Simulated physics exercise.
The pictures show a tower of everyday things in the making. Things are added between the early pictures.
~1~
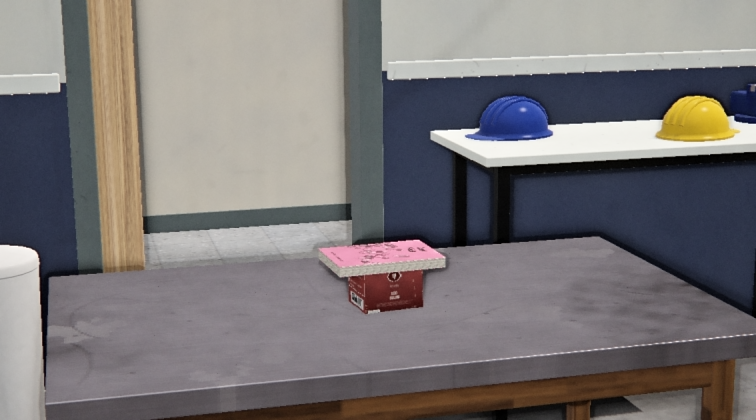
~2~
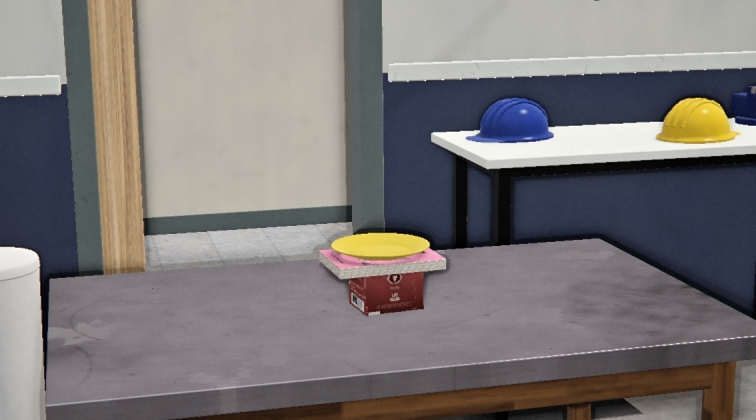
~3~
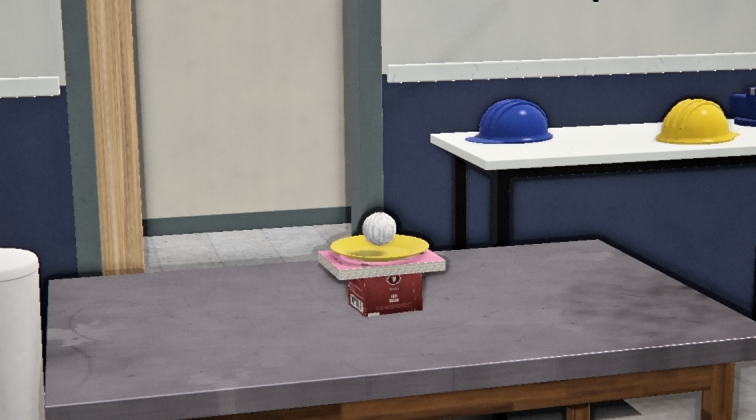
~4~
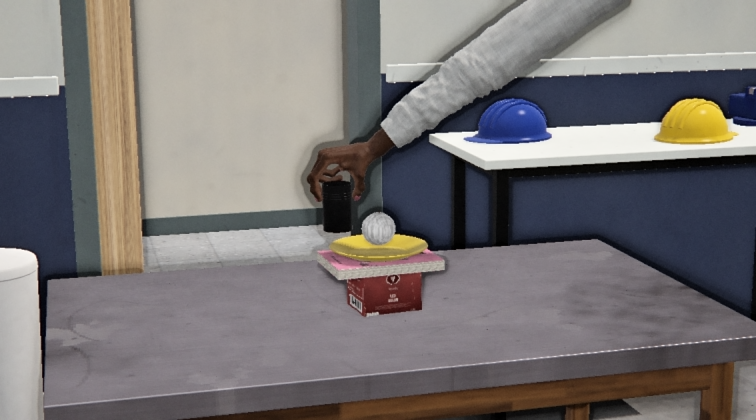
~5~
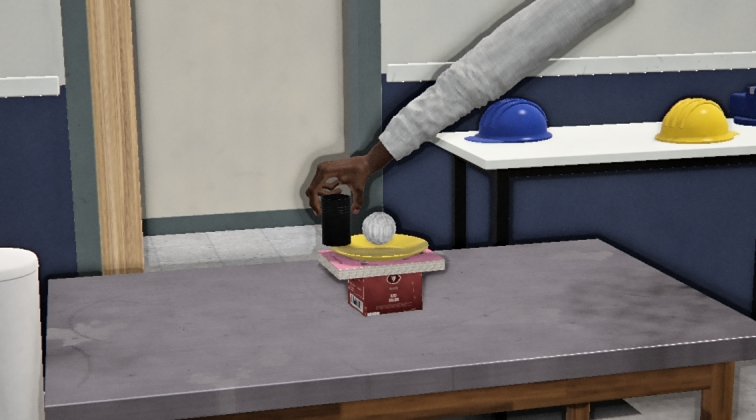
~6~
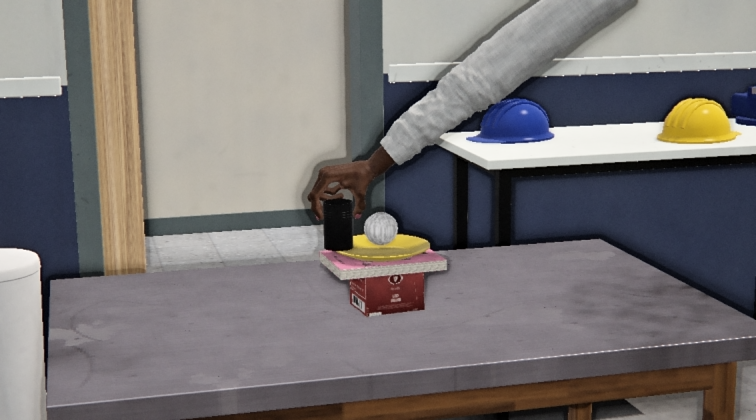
A room with blue and pale walls is seen from a fixed view, slightly above a grey tabletop. A red box with a pink, pale-edged slab on it sits near the middle, with blue and yellow hard hats on a white table at right. A yellow plate and then a white ball appear on top, and a grey-sleeved arm reaches in from the upper right, lowering a black cup onto the plate's left side.
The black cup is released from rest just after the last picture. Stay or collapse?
It keeps its balance.
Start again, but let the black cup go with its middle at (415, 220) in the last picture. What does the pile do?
Then it holds.
Then, 0.50 s after the last picture, things are still on the move.
Then, 1.50 s after the last picture, nothing has stirred.
Then, 2.50 s after the last picture, black cup resting near (337, 226).
At rest, all 5 in place. Seen from the same camera at the end, black cup near (337, 225). The pile stays up.
